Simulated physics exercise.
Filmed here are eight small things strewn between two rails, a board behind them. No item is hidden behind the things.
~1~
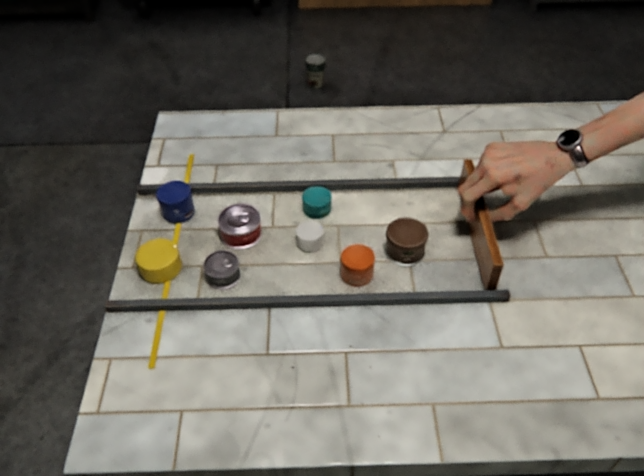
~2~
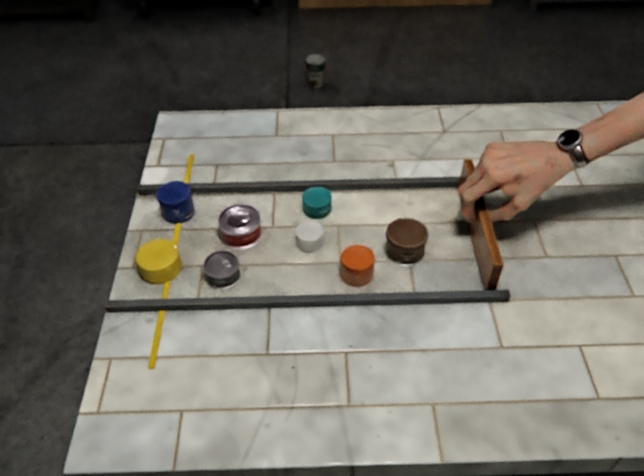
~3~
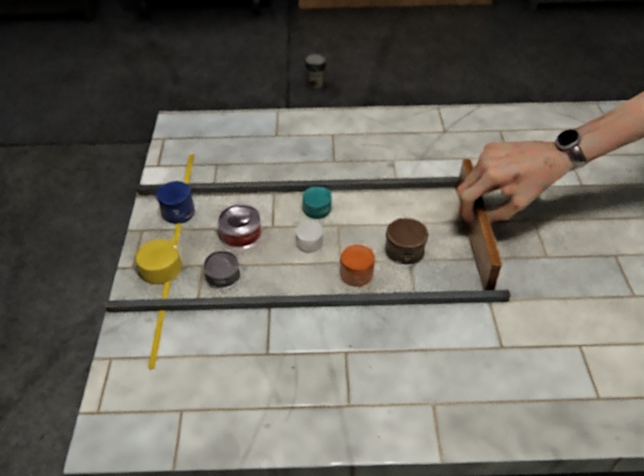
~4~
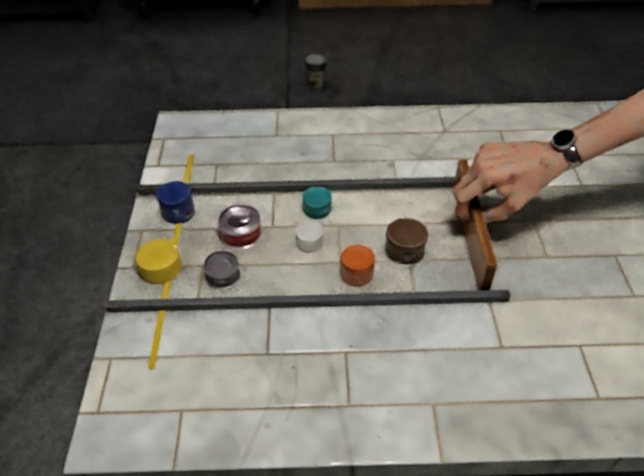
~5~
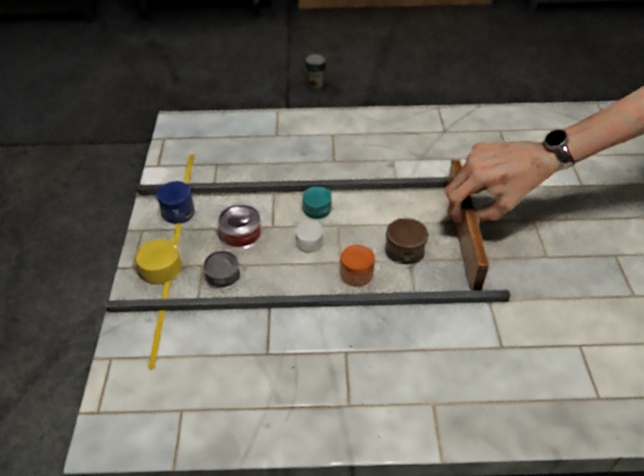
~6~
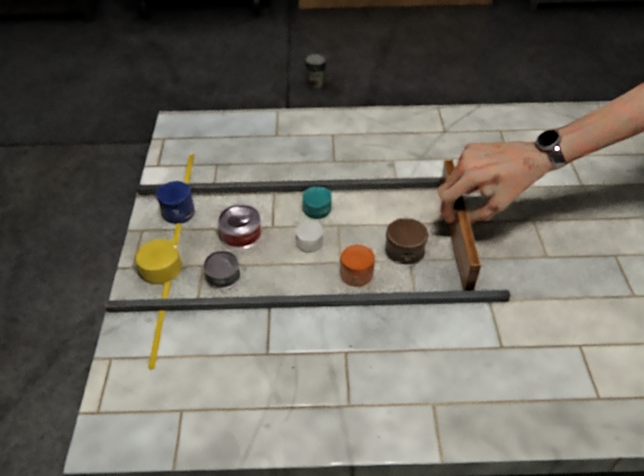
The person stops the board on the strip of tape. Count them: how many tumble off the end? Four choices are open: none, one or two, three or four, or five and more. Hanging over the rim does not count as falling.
Of those, one or two.
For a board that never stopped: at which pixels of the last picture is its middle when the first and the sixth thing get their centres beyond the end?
The first puts it near (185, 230), the next near (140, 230).
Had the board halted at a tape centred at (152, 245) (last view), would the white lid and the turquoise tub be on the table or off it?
The white lid? It does not drop. The turquoise tub? It does not drop.
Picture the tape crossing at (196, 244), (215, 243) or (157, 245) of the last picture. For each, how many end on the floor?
The counts: 0, 0 and 4.
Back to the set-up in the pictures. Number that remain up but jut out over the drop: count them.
It comes to 2.
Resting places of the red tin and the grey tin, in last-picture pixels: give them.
The first ends close to (130, 224), the second close to (116, 280).
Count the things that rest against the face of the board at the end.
The count is 4.
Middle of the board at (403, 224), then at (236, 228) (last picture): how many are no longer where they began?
That makes 1 at the first spot and 8 at the second.
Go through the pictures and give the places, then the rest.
Yellow lid (159, 261); blue tub (176, 202); grey tin (222, 270); board (479, 222); tape (175, 244), in the first picture.
Blue tub (176, 203); brown tin (406, 242), in the second picture.
Grey tin (222, 270); white lid (310, 237), in the third picture.
Yellow lid (159, 261); orange tub (357, 266), in the fourth picture.
Blue tub (176, 203); turquoise tub (317, 203), in the fifth picture.
Yellow lid (159, 261); blue tub (176, 203); grey tin (222, 270); board (458, 223); tape (175, 244), in the sixth picture.
A little later, none off yet; yellow lid at rest near (159, 261); blue tub at rest near (176, 203); grey tin at rest near (222, 270).
When it is over, the number that fall off is one or two; down, blue tub and yellow lid.
